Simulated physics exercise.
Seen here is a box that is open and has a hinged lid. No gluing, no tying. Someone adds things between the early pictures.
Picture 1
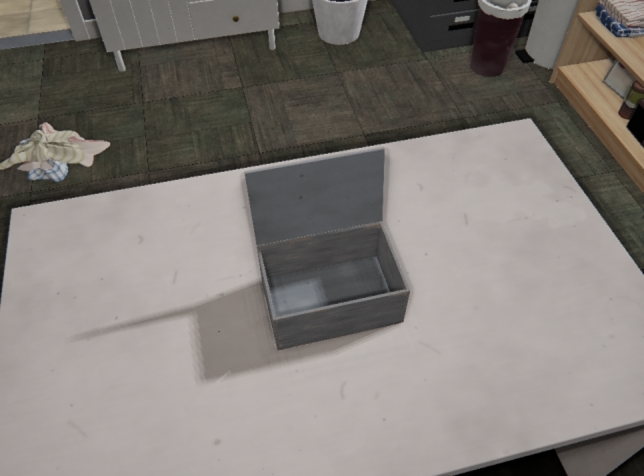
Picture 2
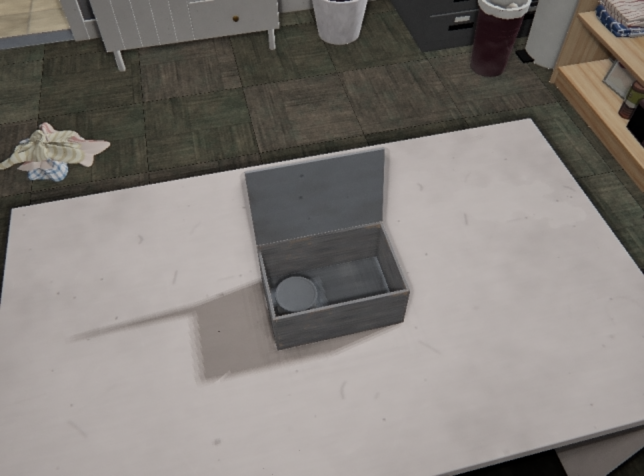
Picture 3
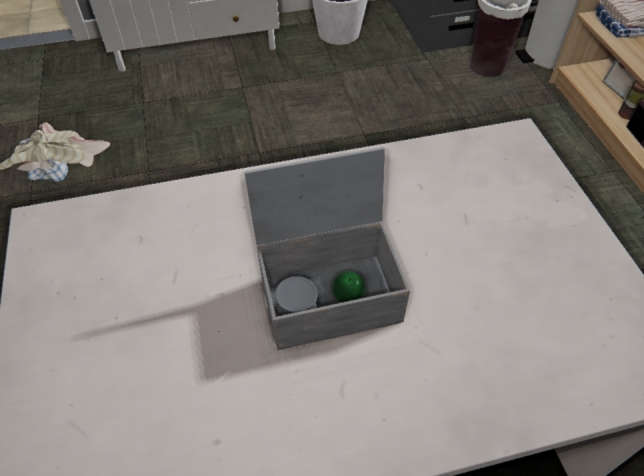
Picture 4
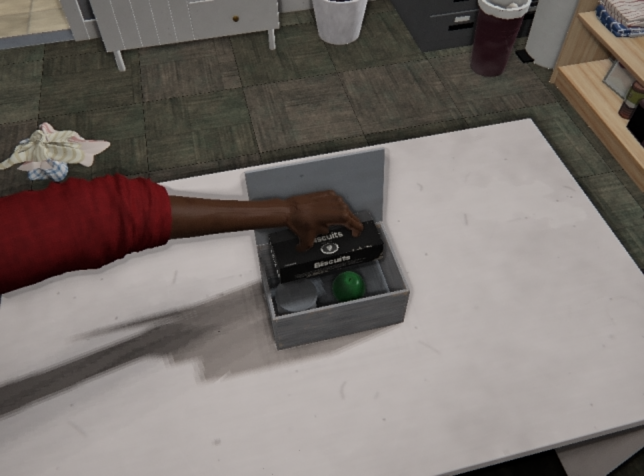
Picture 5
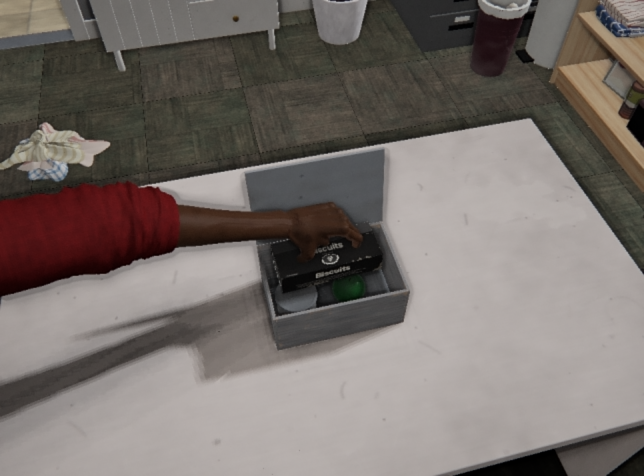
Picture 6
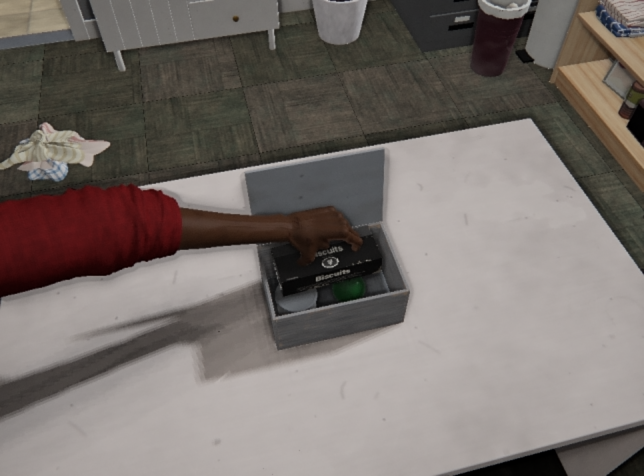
On a white table, a grey tin and a green ball appear in an open box, a hand then lowering a black carton inside.
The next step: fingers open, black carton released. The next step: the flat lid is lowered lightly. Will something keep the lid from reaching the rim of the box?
No, it settles onto the rim.
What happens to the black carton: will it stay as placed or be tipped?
Result: The black carton leans over.
Then, 0.80 s later than the last frame, lid starting down; black carton on its side near (327, 264); green apple moved about its own width.
Then, 1.50 s later than the last frame, lid 62° above the rim; black carton on its side near (327, 264); green apple moved a little.
Then, 2.00 s later than the last frame, lid 12° above the rim; black carton on its side near (327, 264); green apple moved a little.
When it is over, lid shut; lying over in the box, black carton; the other 2 as before. End places, in pixels of the last picture, black carton near (327, 264).
